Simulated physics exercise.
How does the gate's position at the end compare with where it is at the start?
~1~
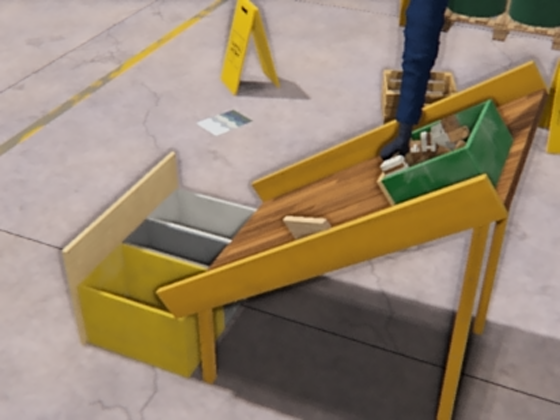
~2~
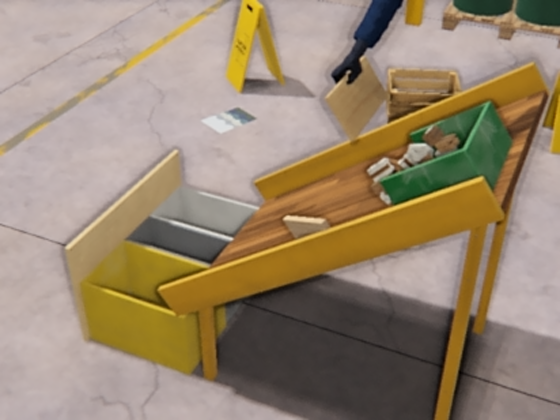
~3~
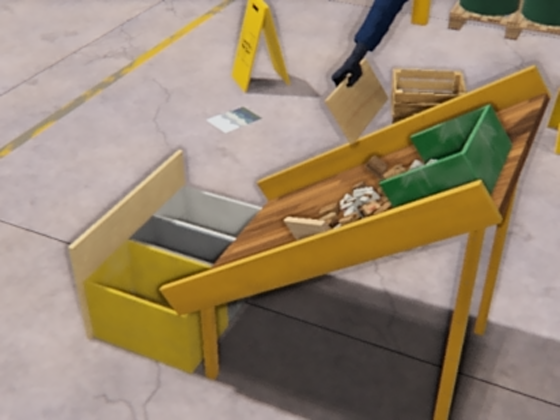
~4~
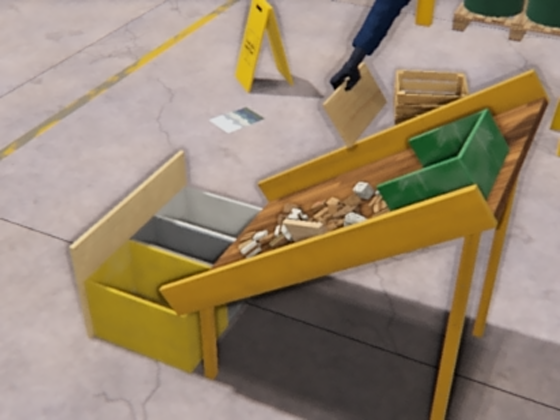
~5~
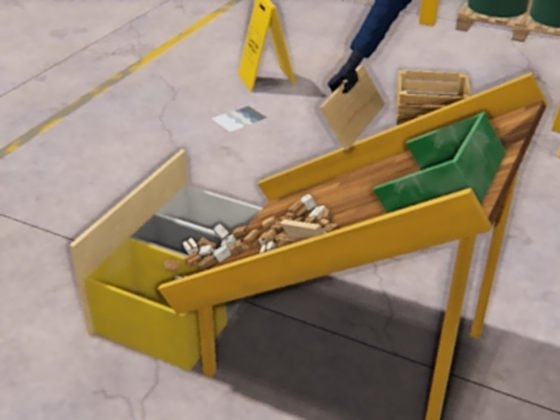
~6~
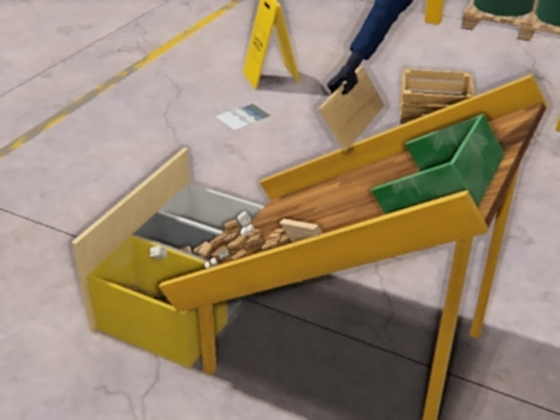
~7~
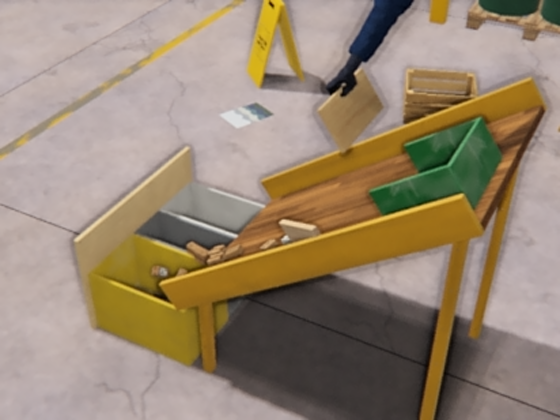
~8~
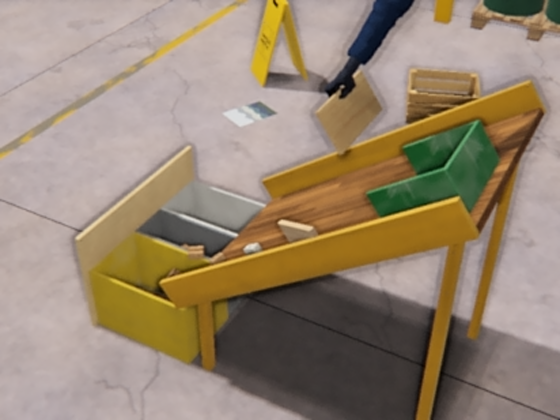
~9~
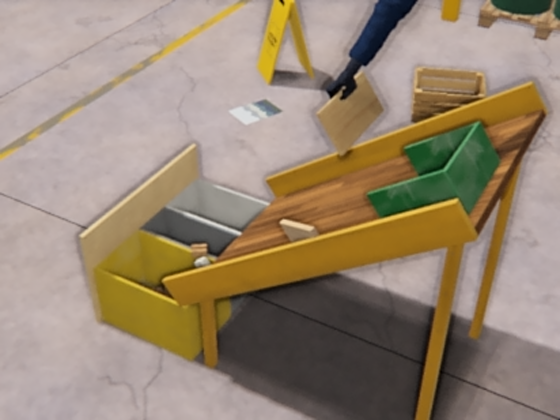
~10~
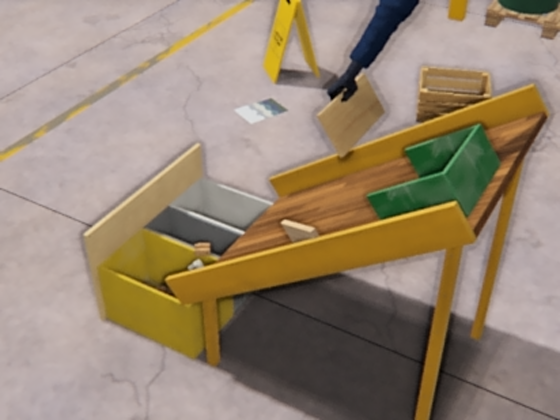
At the start the gate is at the open lower side of the green pen, in front of the parcels. At the end it is up and to the left of there, held clear by the gloved hand near the far edge of the table.
A gloved hand whips the gate away, and parcels slide past an angled board into tubs.
